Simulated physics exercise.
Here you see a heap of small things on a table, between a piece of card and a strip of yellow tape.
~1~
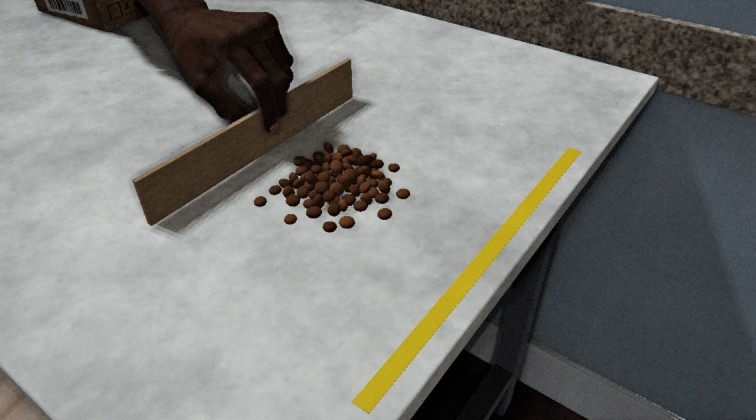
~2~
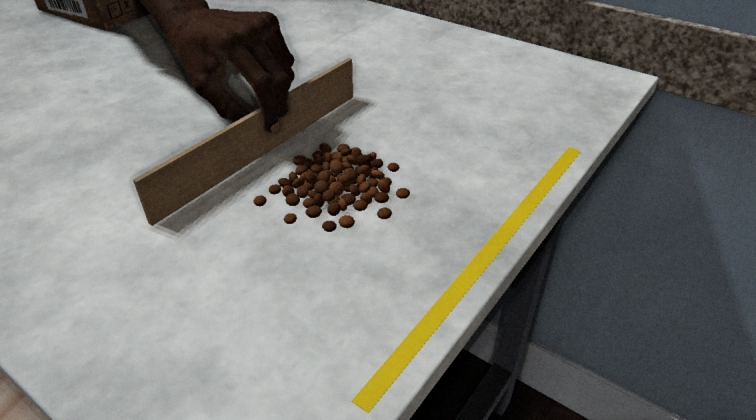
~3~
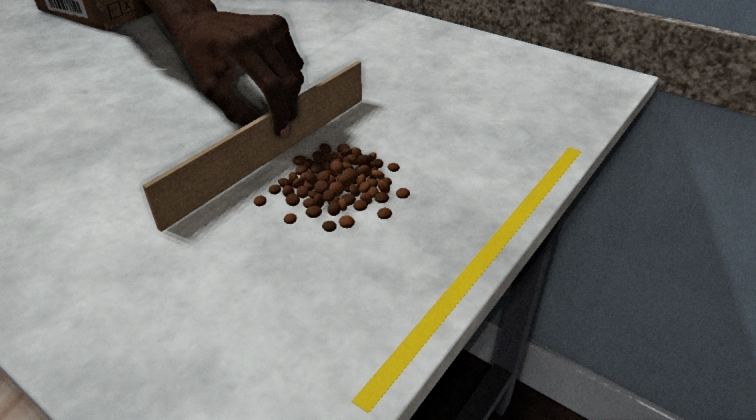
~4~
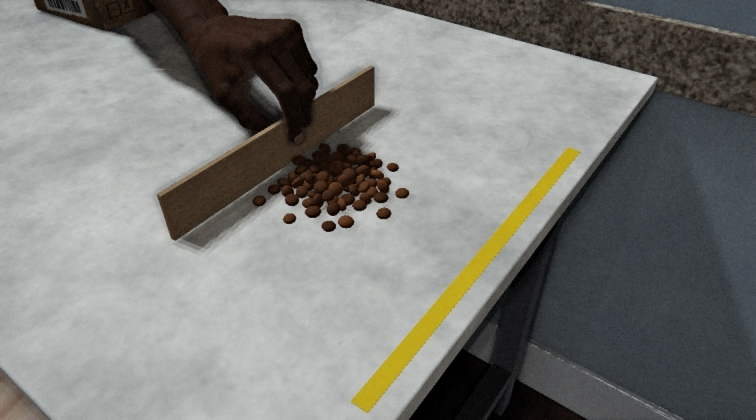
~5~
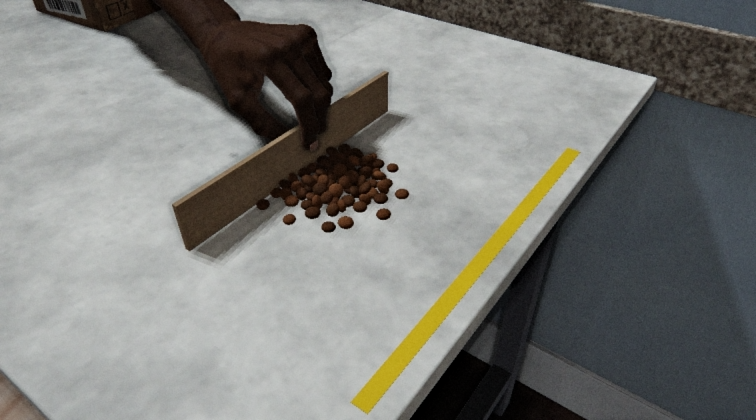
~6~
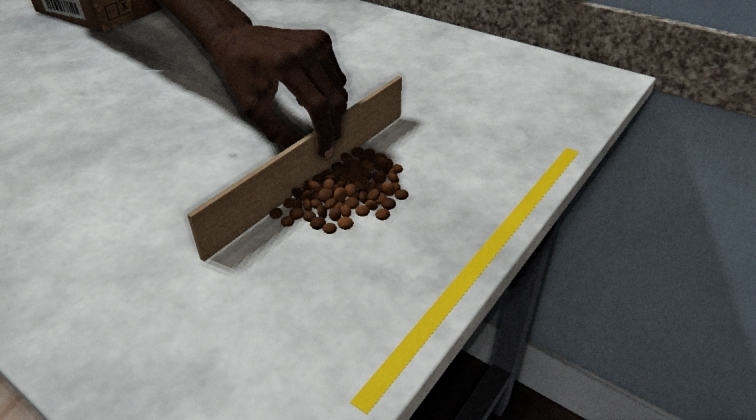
At the start, a hand holds a piece of card upright behind a heap of brown kibble on a pale table, with yellow tape near the edge. The card stays still briefly, then slides toward the lower right, meets the heap and pushes the bulk slightly, bunching the pieces closer together.
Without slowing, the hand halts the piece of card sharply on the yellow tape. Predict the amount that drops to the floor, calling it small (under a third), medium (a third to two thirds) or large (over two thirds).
Large.
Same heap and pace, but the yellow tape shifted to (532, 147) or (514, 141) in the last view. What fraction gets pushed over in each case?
First try about 20 per cent, second about 10 per cent.
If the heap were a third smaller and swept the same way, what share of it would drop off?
I'd say close to 70 %.
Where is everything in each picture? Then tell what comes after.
The first picture shows piece of card near (160, 191), at rest; yellow tape near (568, 158), right by the edge; edge at (515, 268); the heap near (342, 180), bits of dog kibble.
The second picture shows piece of card near (161, 191).
The third picture shows piece of card near (170, 196); the heap near (341, 180).
The fourth picture shows piece of card near (184, 205).
The fifth picture shows piece of card near (199, 215); the heap near (343, 182), a little pushed along.
The sixth picture shows piece of card near (214, 224); yellow tape near (566, 159); edge at (513, 268); the heap near (351, 188), the bulk pushed along.
Shortly afterwards, piece of card still moving, near (401, 171); heap all on the table, its front near (482, 248).
Next, piece of card stopped at the yellow tape; heap near two thirds over the edge.
Some moments later, piece of card stopped at the yellow tape; heap the bulk over the edge.
In the end, piece of card stopped at the yellow tape; heap the bulk over the edge.
